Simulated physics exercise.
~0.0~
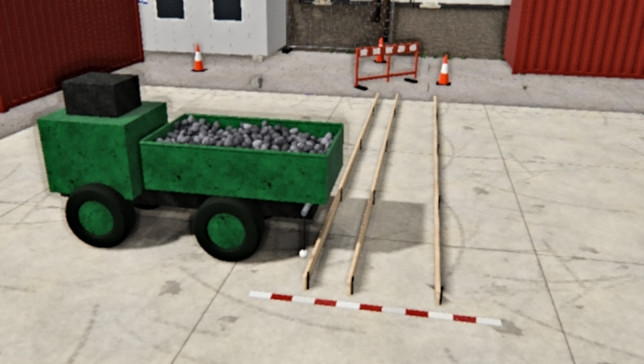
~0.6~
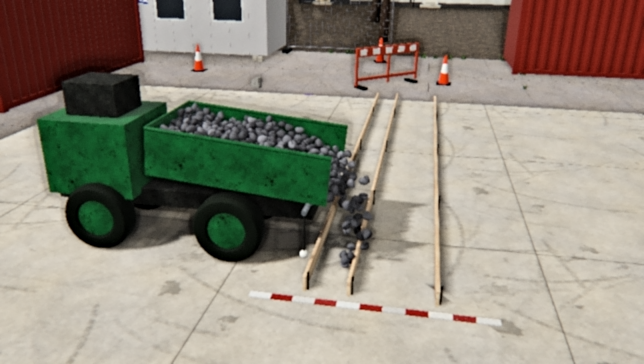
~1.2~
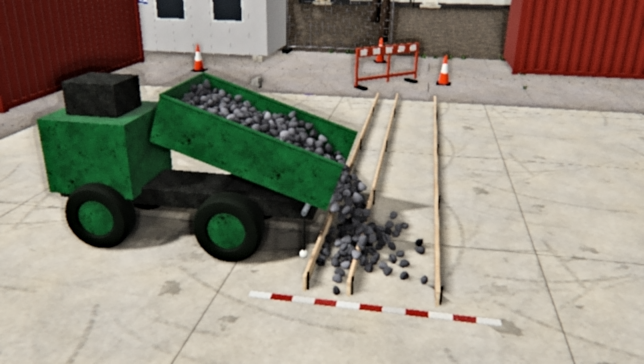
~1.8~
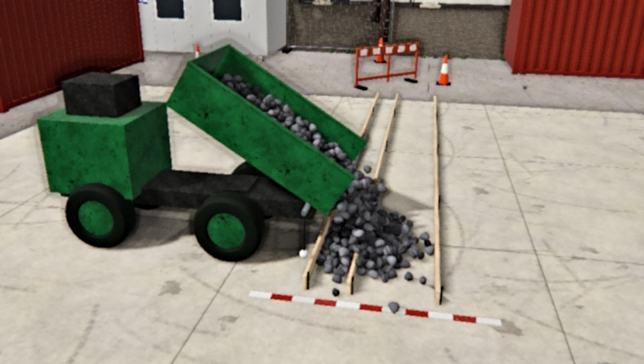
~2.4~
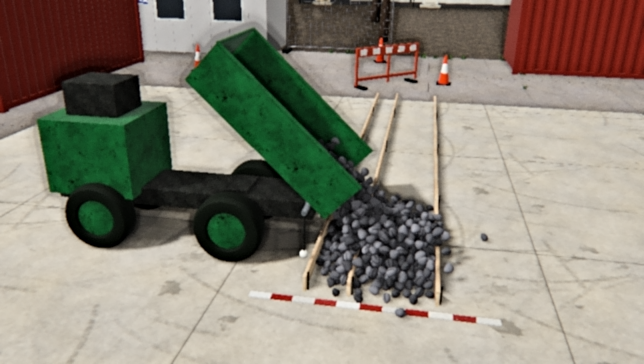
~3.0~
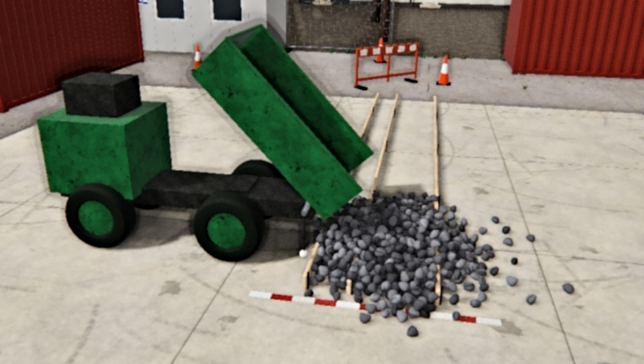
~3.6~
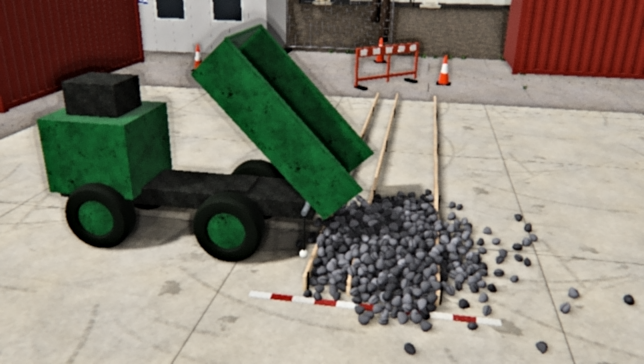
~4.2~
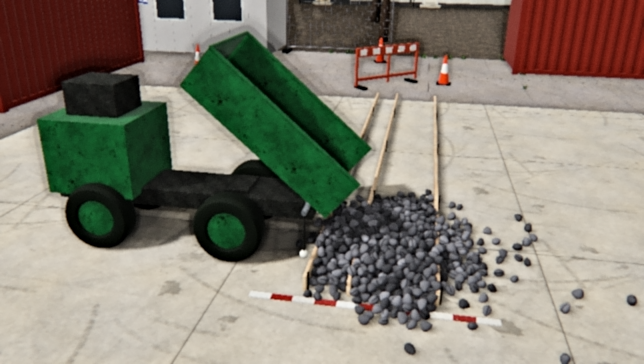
In a paved yard with red containers, orange cones and a barrier behind, a green truck stands at the left, its bed full of grey stones, beside three long boards laid on the ground. The bed begins to tilt, and the first stones spill from its right end between the nearer boards. As it rises more steeply, the stones pour out in a growing heap that spreads right to the last board. The bed empties, and some stones roll past that board and over the red and white rod. Finally the bed dips slightly, while the wide pile lies almost still with a few strays scattered around.
